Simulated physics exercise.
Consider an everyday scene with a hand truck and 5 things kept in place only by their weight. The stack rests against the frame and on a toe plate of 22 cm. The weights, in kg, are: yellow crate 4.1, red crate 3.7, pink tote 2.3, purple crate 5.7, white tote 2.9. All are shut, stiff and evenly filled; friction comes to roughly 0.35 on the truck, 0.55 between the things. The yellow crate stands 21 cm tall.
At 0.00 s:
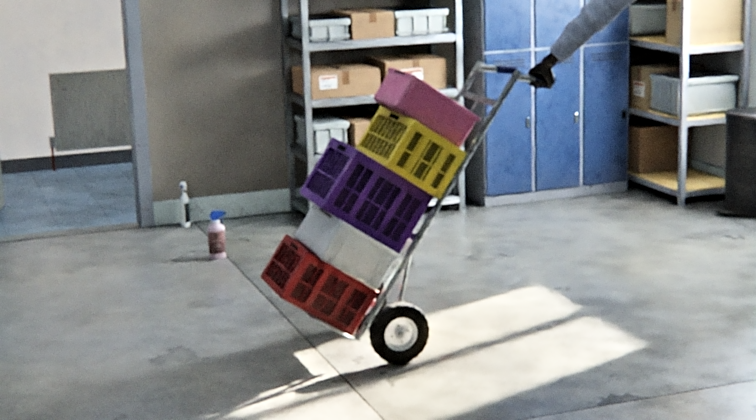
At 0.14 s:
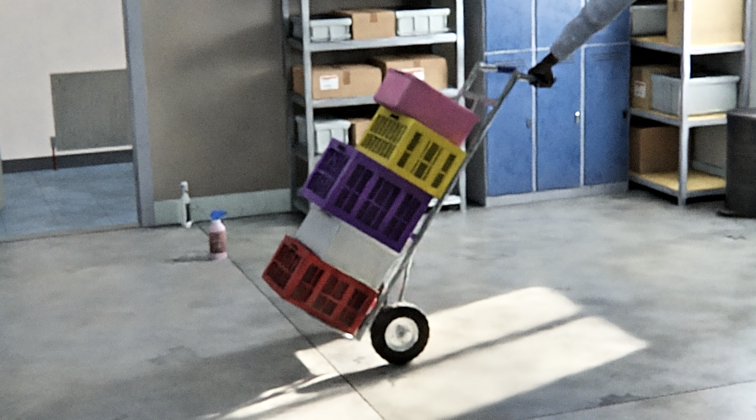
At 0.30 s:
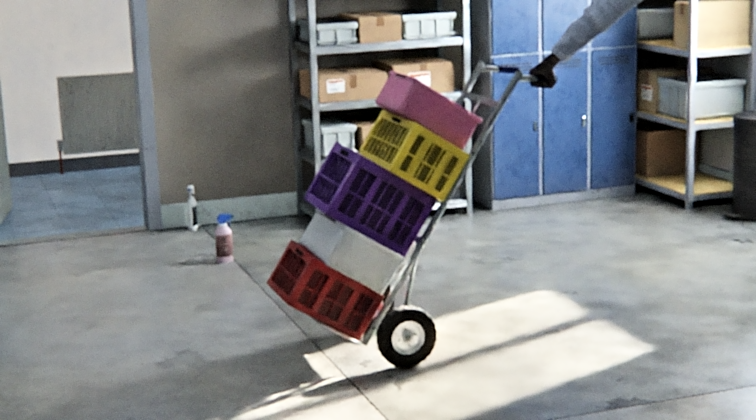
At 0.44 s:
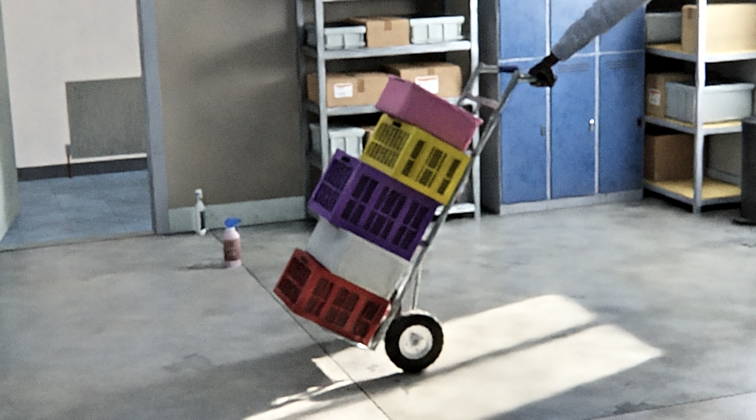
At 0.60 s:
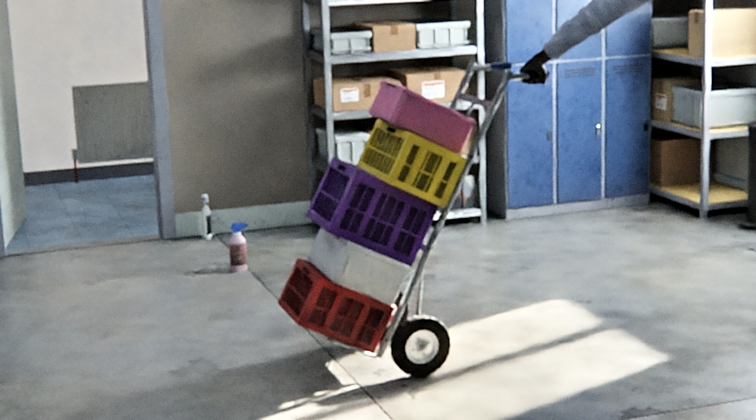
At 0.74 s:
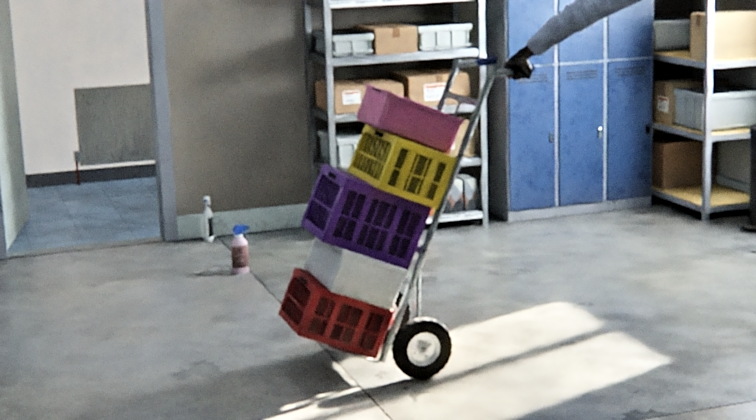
A tall stack of containers leans back on a two-wheeled hand truck in a sunlit storeroom with blue lockers and loaded shelves, seen from the side. From bottom to top sit a red crate, a white tote, a purple crate, a yellow crate and a pink tote. A gloved hand at upper right gradually swings the handle leftward, making the stack more upright, while the view shifts slightly left.
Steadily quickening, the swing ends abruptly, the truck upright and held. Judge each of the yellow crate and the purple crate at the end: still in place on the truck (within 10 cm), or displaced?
Yellow crate still in place; purple crate still in place.
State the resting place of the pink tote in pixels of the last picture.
Roughly at (323, 140) in the last picture.
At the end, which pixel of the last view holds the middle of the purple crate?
You'll find it at about (321, 245).
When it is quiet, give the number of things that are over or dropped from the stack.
Total: 0.
Around 1.34 s, truck upright; yellow crate shifted 3 cm near (326, 184); purple crate shifted 2 cm near (315, 245); pink tote shifted 4 cm.
Around 1.44 s, truck upright; yellow crate tipped 6° against what carries it near (314, 185); purple crate tipped 6° against what carries it near (307, 246); pink tote tipped 6° against what carries it.
Around 1.94 s, truck upright; yellow crate tipped 9° against what carries it near (309, 184); purple crate tipped 9° against what carries it near (305, 246); pink tote tipped 9° against what carries it.
Around 2.14 s, truck upright; pink tote shifted 2 cm.
Finally (2.6 s), all 5 still in place (within 10 cm). In the last view, yellow crate near (334, 184), purple crate near (321, 245).
